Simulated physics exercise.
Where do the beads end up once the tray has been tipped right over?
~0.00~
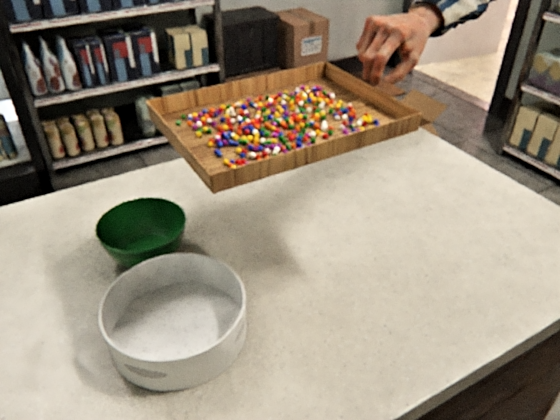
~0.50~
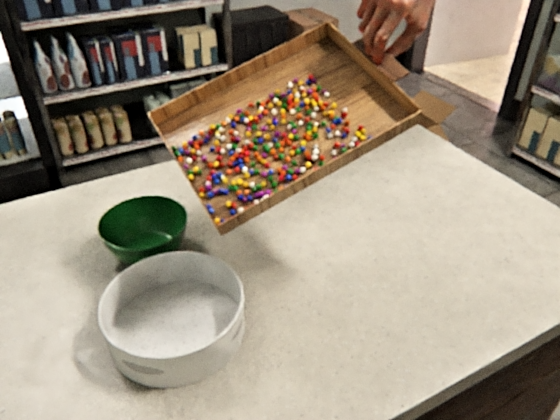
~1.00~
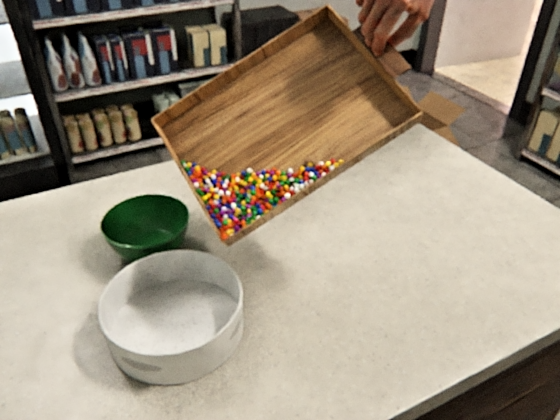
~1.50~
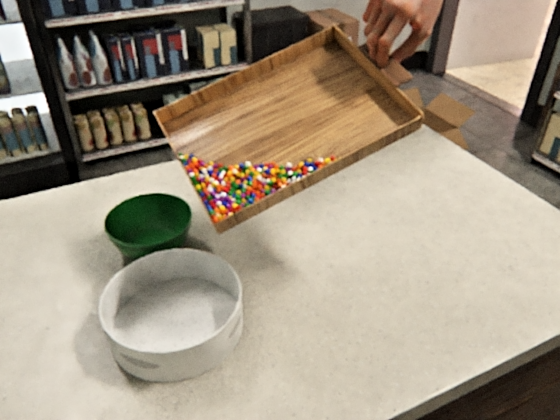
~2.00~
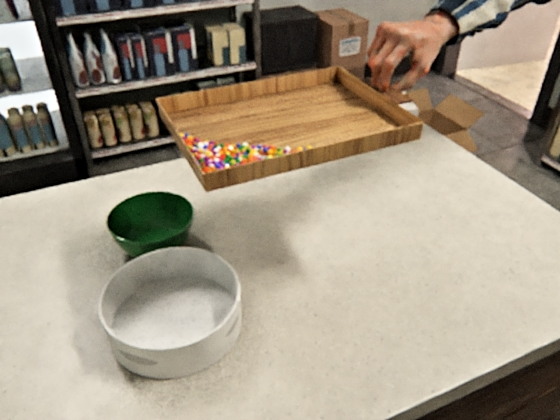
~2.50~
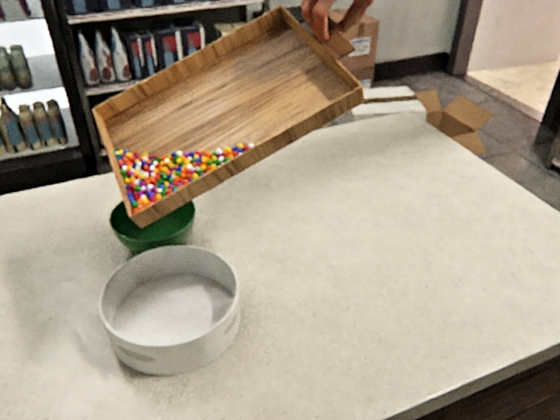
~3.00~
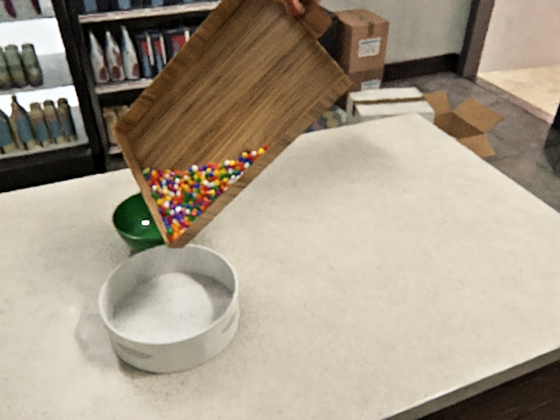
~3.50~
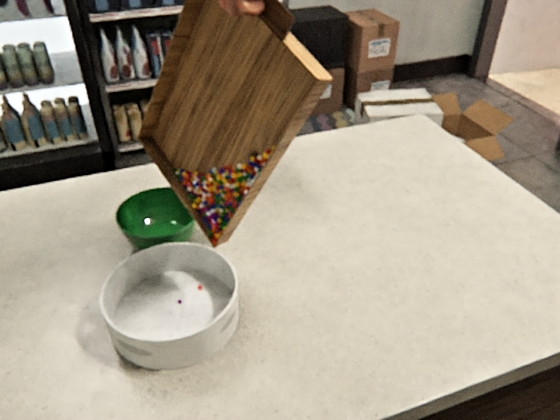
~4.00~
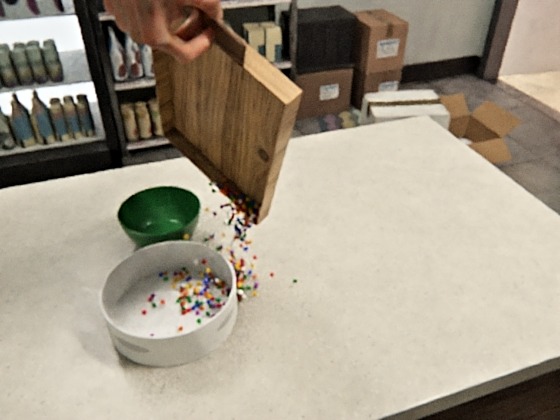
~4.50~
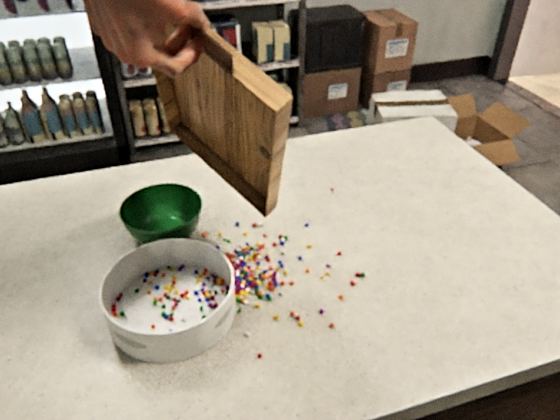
Most of them scatter on the counter beside the white pot, and a fair share lands inside the pot. The green bowl gets practically none.
